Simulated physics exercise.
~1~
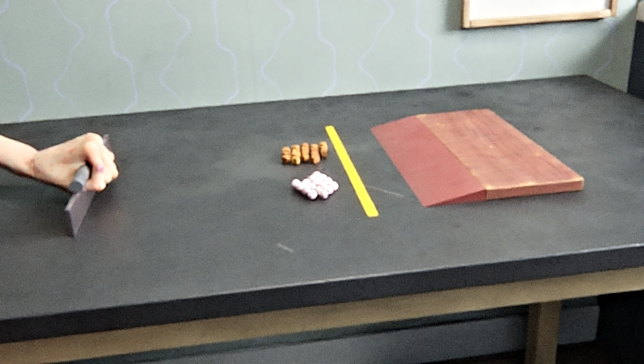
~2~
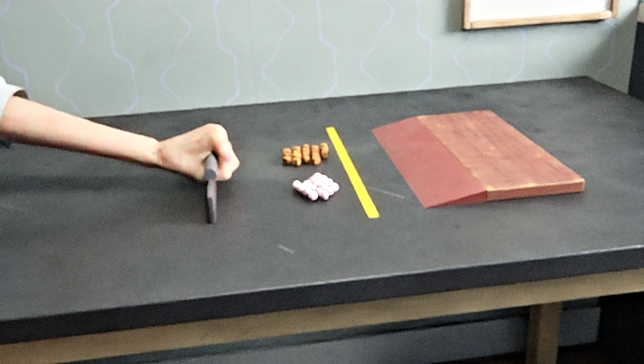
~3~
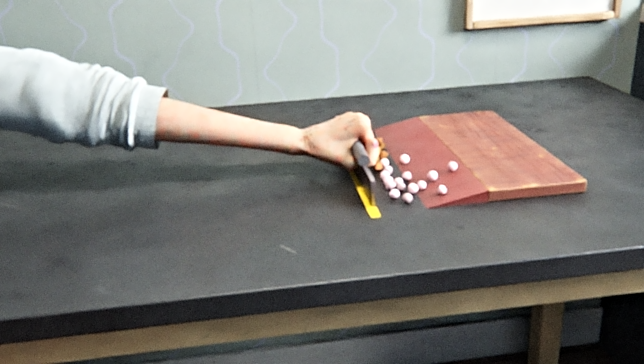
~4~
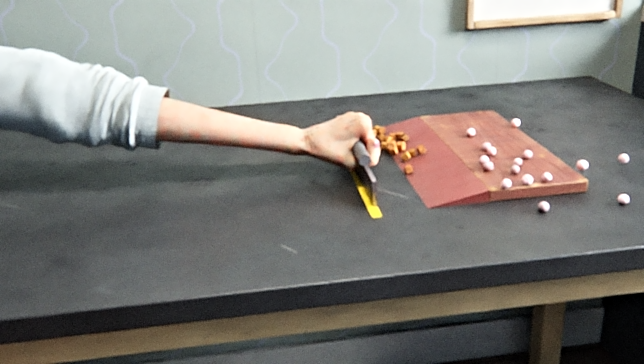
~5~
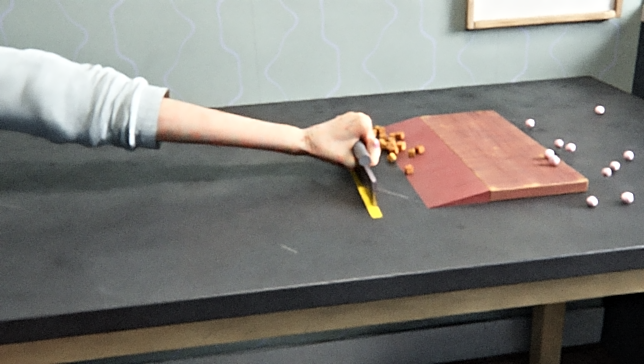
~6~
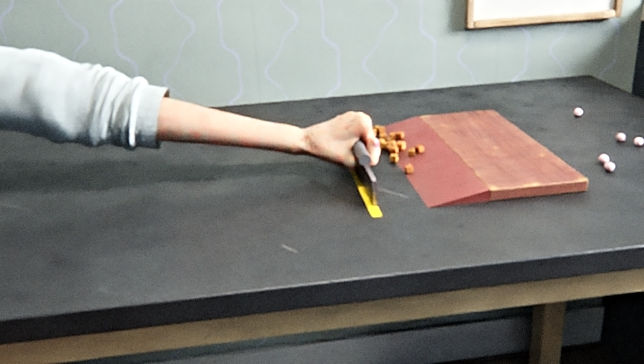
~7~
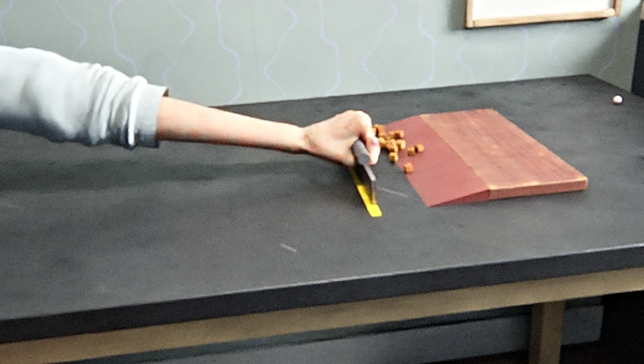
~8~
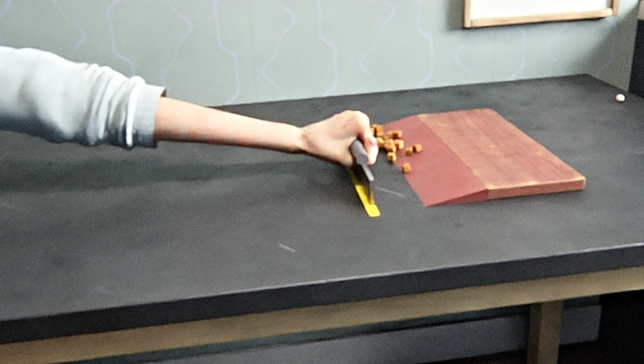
In the video, a hand sweeps a scraper right across a dark table, pushing brown chunks and pinkish-white balls toward a reddish ramp and stopping at yellow tape. The balls roll over the ramp and away, leaving one at the far right, while the brown pieces settle around its lower edge.
